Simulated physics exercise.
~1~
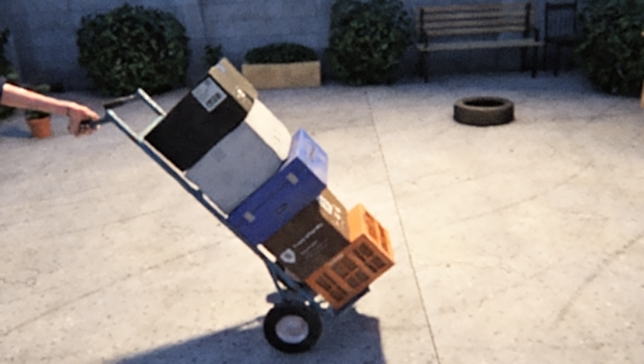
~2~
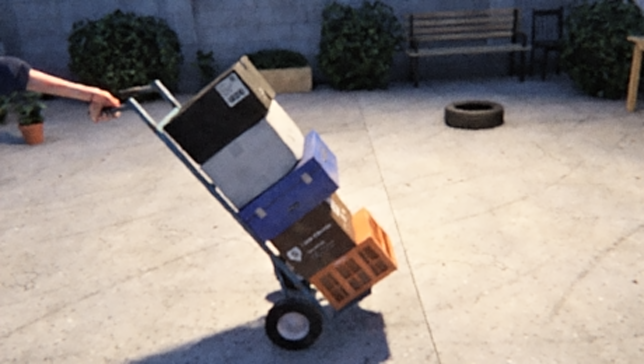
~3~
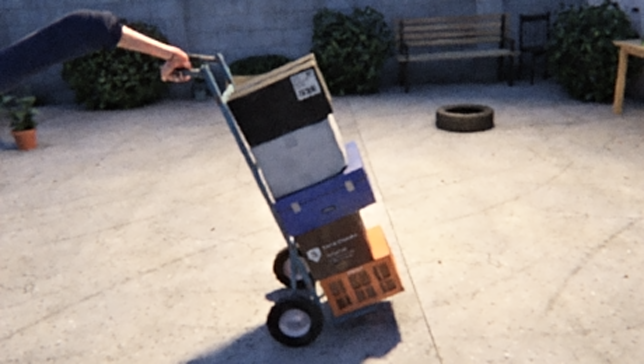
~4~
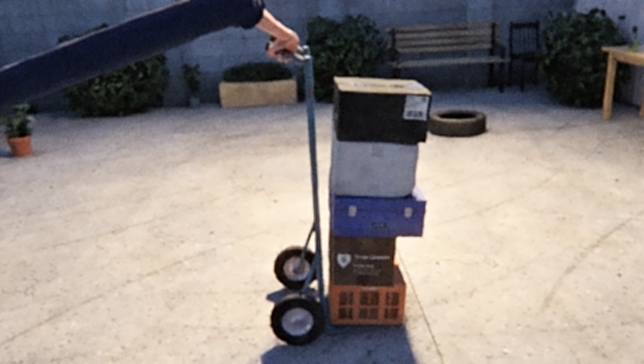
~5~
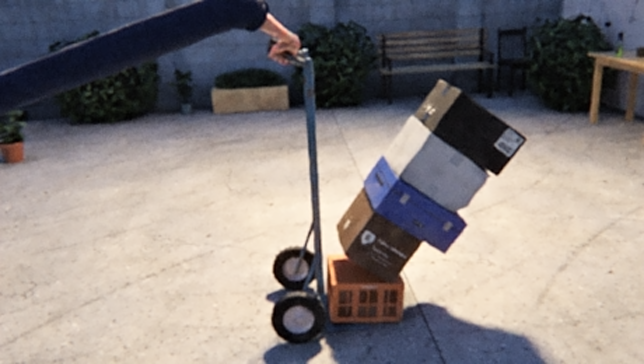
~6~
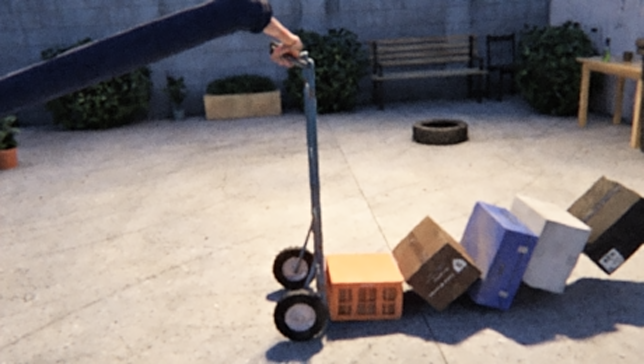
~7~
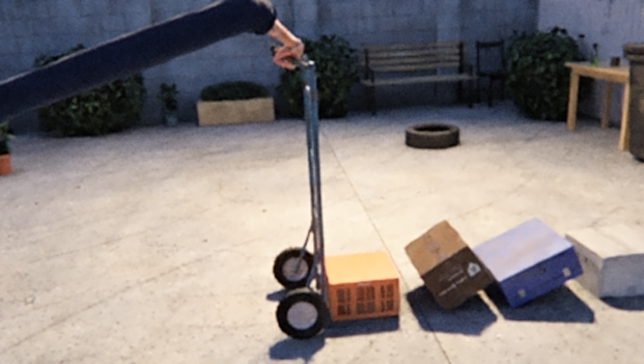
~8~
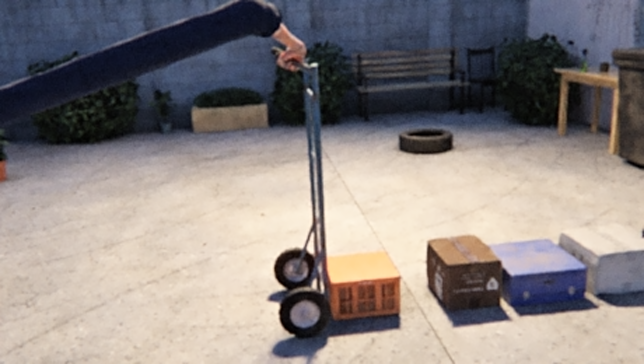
In a walled yard, a hand swung a leaning hand truck upright, and the black box, white parcel, blue toolbox and brown parcel toppled off to the right, ending in a row on the ground beyond the orange crate, which stayed by the truck.
